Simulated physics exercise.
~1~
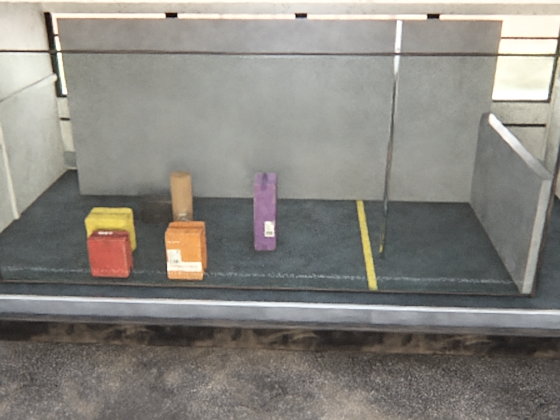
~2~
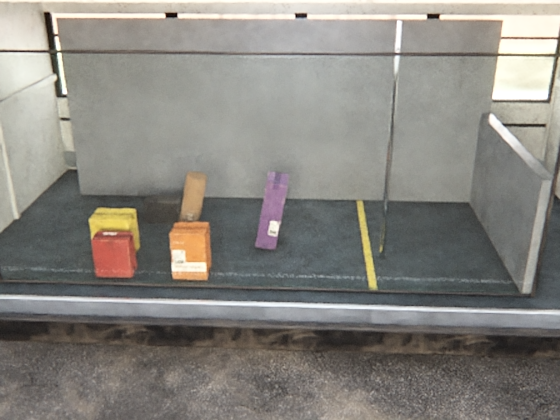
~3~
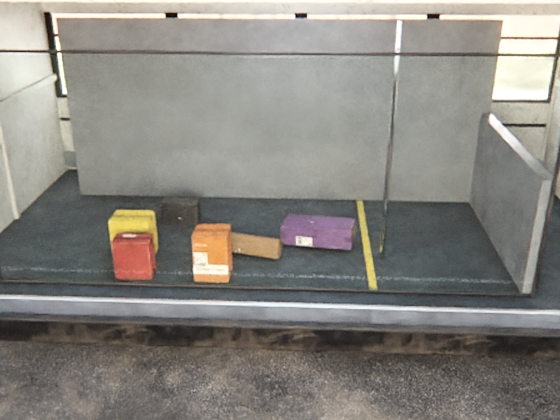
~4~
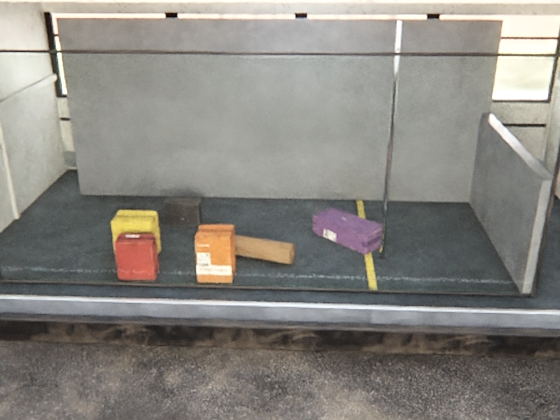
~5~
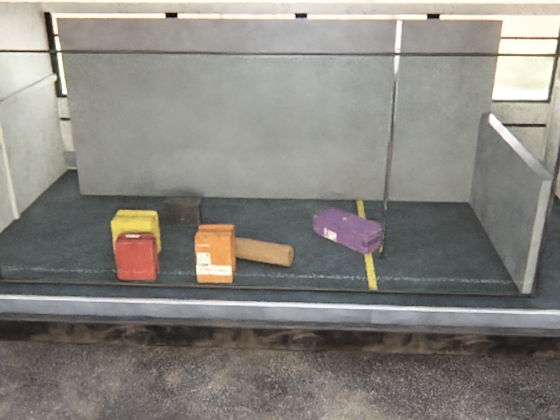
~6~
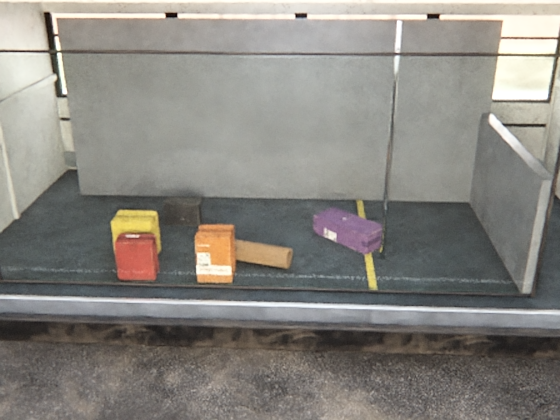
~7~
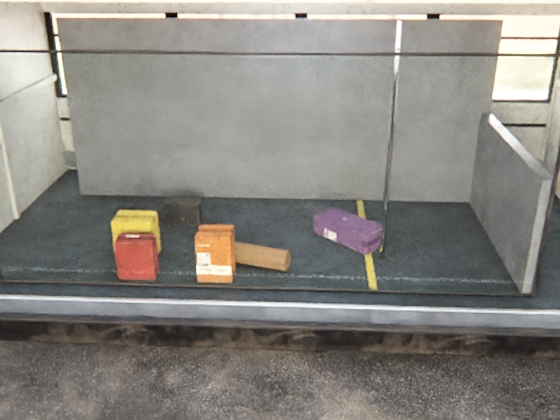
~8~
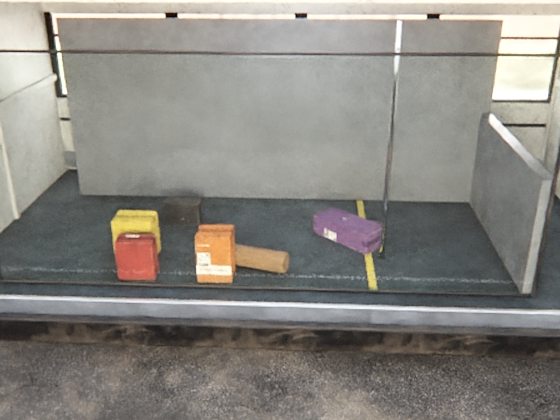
Purple tall box and brown roll tipping over rightward in a grey bay, purple stopping at the yellow line as upright packs shift slightly.
